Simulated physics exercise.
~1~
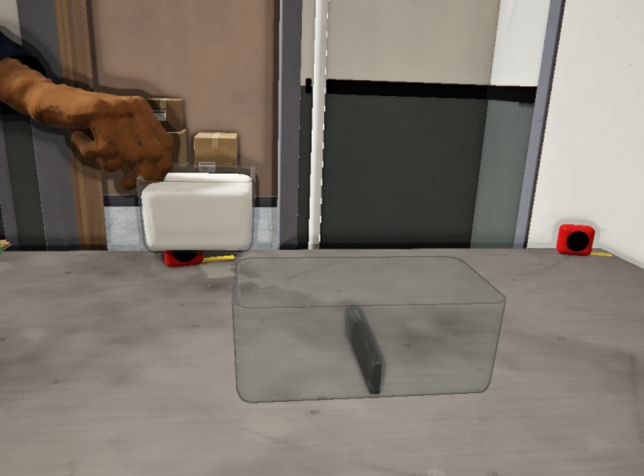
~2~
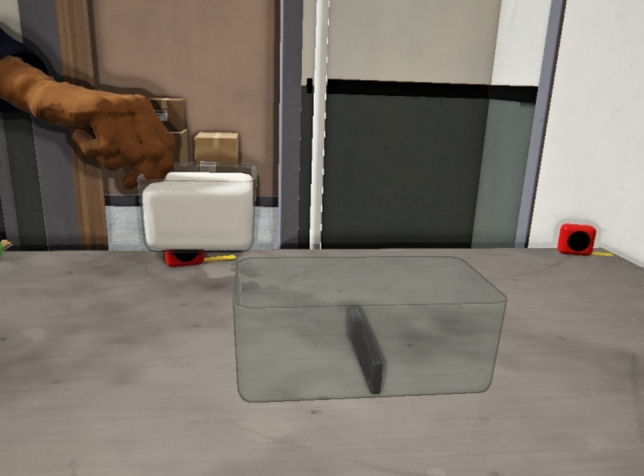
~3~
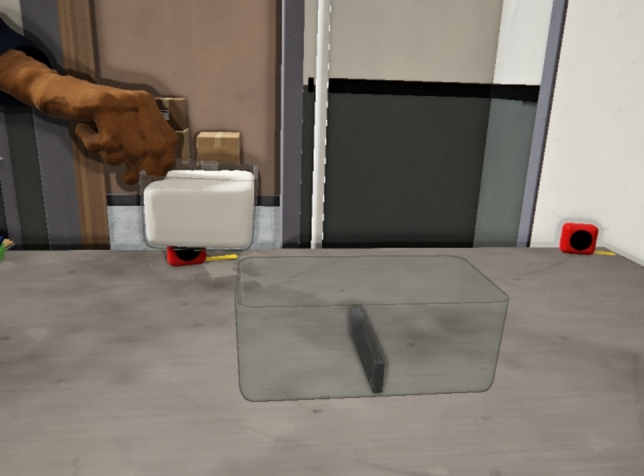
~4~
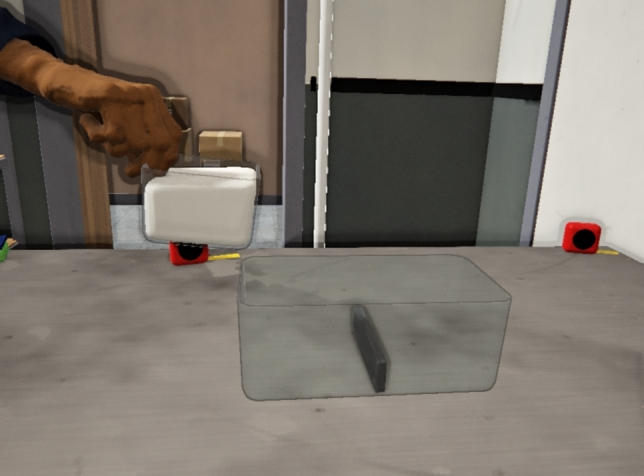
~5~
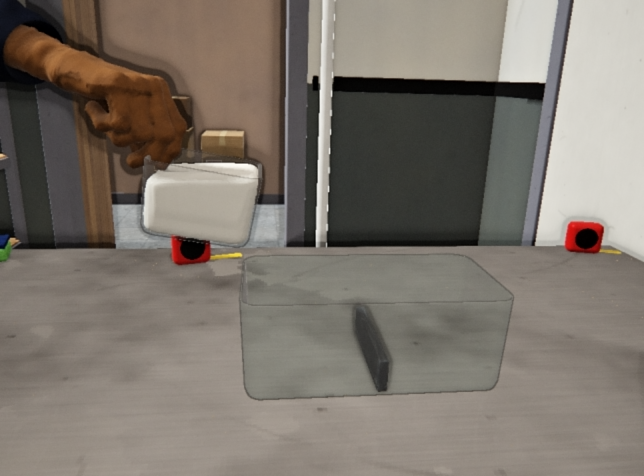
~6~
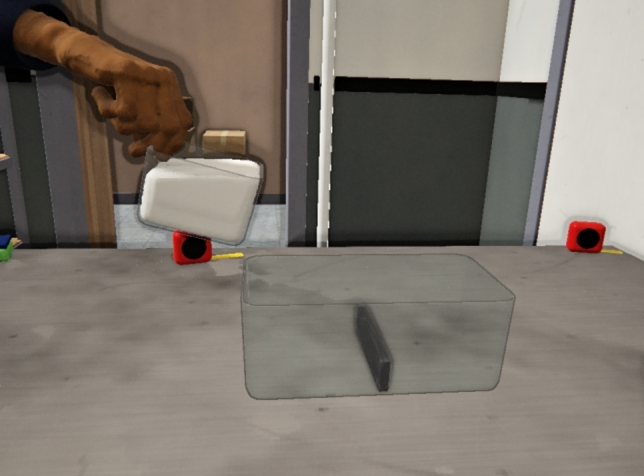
A brown-gloved hand reaches in from the left above a grey tabletop, seen from the front and slightly above, with brown, dark and pale panels behind. It hangs over an oblong tub of white milk above the left end of a long, clear basin with a low dark wall inside, red tape measures behind. The tub starts level, then tilts gradually down to the right, while the view drifts very slightly.
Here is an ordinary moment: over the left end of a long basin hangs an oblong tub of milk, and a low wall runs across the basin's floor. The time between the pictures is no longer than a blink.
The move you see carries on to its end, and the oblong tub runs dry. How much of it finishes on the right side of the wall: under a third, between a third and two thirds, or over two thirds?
The share right of the wall is left smaller than one third.
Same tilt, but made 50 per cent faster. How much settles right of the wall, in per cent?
Roughly 25 percent.
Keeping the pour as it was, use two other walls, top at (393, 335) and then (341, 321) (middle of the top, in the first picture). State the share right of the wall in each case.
In order, near 10 and 50 in a hundred.
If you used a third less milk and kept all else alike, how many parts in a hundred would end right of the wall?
Some 5 parts in a hundred, give or take.
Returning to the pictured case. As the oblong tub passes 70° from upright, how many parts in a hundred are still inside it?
Roughly 60 %.
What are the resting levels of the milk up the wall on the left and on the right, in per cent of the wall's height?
Once still, it is 70 % on the left and 10 % on the right.
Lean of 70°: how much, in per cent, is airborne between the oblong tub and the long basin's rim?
That works out near 35 percent.
A moment on, the oblong tub is tipped part way and 58 per cent is still to pour, 9 is left of the wall and 0 right of it.
Next, the oblong tub is tipped right over and 11 per cent is still to pour, 65 is left of the wall and 8 right of it.
Then the oblong tub is tipped right over and 0 per cent is still to pour, 87 is left of the wall and 10 right of it.
Later the oblong tub is tipped right over and 0 per cent is still to pour, 84 is left of the wall and 15 right of it.
Finally, 84 per cent lies left of the wall, 15 right of it and 1 outside.
